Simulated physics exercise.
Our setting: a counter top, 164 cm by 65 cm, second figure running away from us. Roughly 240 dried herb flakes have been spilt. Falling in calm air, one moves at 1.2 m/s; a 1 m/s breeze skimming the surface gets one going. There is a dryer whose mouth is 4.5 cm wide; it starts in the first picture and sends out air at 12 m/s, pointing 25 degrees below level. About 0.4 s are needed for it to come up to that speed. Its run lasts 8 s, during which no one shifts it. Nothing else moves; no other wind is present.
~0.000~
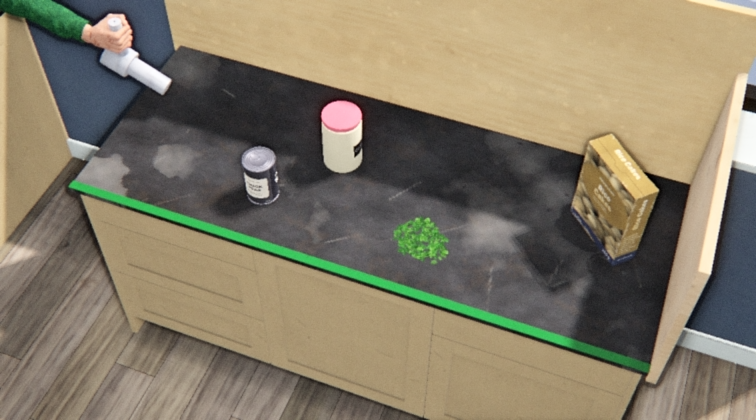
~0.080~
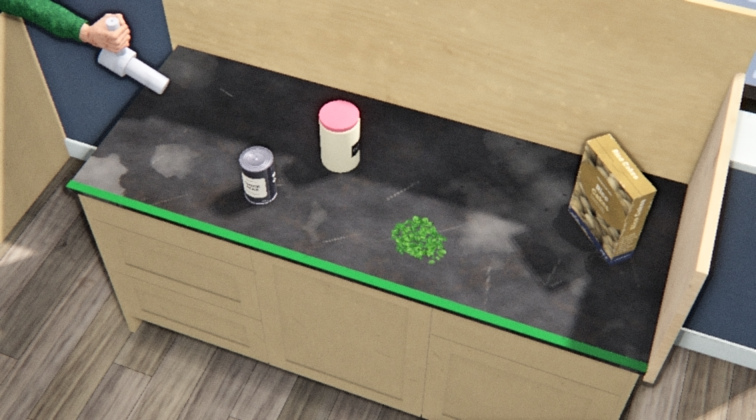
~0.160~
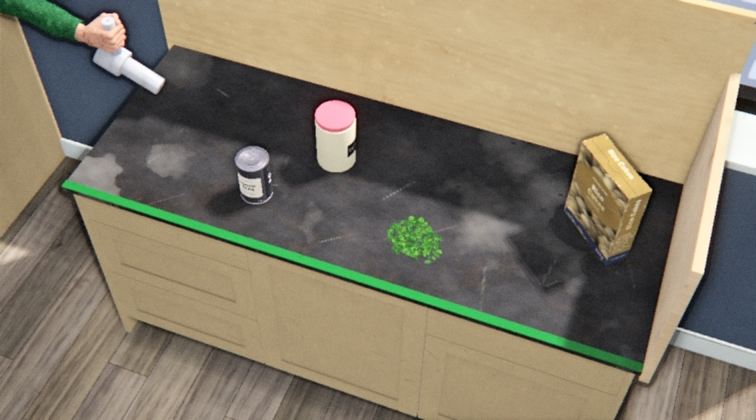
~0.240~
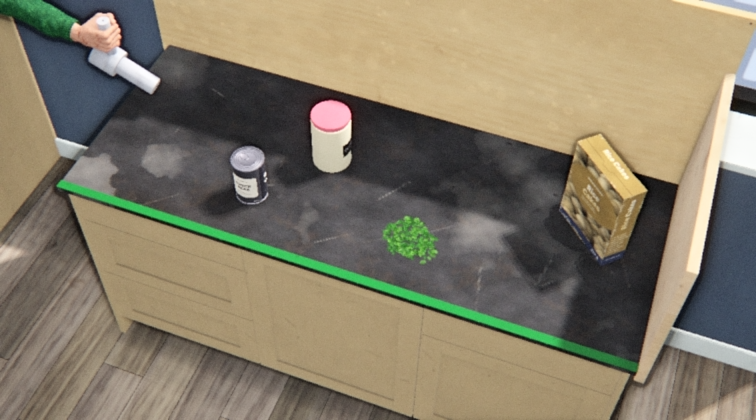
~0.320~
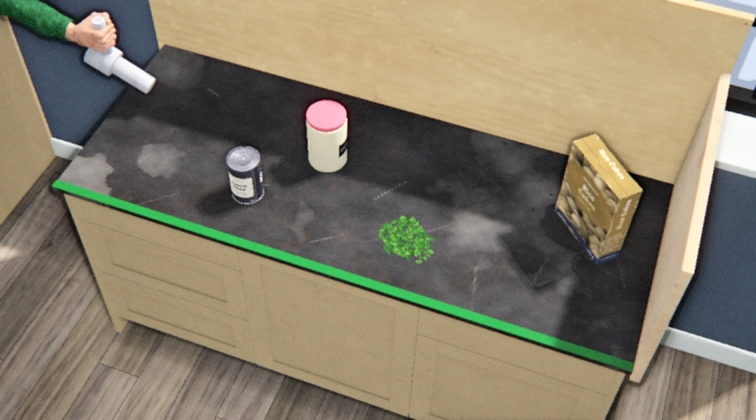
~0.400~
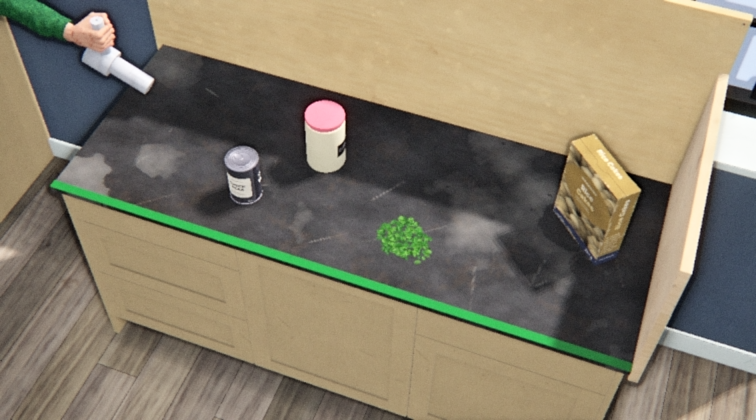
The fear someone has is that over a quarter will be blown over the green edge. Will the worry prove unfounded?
No, watch it - the losses over that edge are going to exceed one in four.
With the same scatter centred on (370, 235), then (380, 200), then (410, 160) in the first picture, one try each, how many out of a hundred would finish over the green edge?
First try 80 %, second 40 %, third 0 %.
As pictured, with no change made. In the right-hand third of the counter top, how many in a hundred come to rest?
30 %.
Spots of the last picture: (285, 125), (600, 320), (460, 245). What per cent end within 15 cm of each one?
Taking the spots one by one, around 0 %, 20 % and 0 %.
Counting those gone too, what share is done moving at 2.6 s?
70 %.
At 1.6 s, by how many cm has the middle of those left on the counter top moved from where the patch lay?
Measured offset: Approx. 60 cm.
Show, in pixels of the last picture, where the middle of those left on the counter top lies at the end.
Centre point: About (638, 294).
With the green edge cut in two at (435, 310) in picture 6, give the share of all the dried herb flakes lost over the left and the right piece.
I'd guess near 1 percent left and close to 70 percent right.
After 1.6 s the count stands so, 57 % are over the green edge; the middle of those still in play is near (627, 306).
After 2.6 s the count stands so, 69 % are over the green edge; the middle of those still in play is near (641, 301).
After 4.4 s the count stands so, 71 % are over the green edge; the middle of those still in play is near (639, 296).
After 8.0 s, at the end, 72 % are over the green edge; the middle of those still in play is near (638, 294).
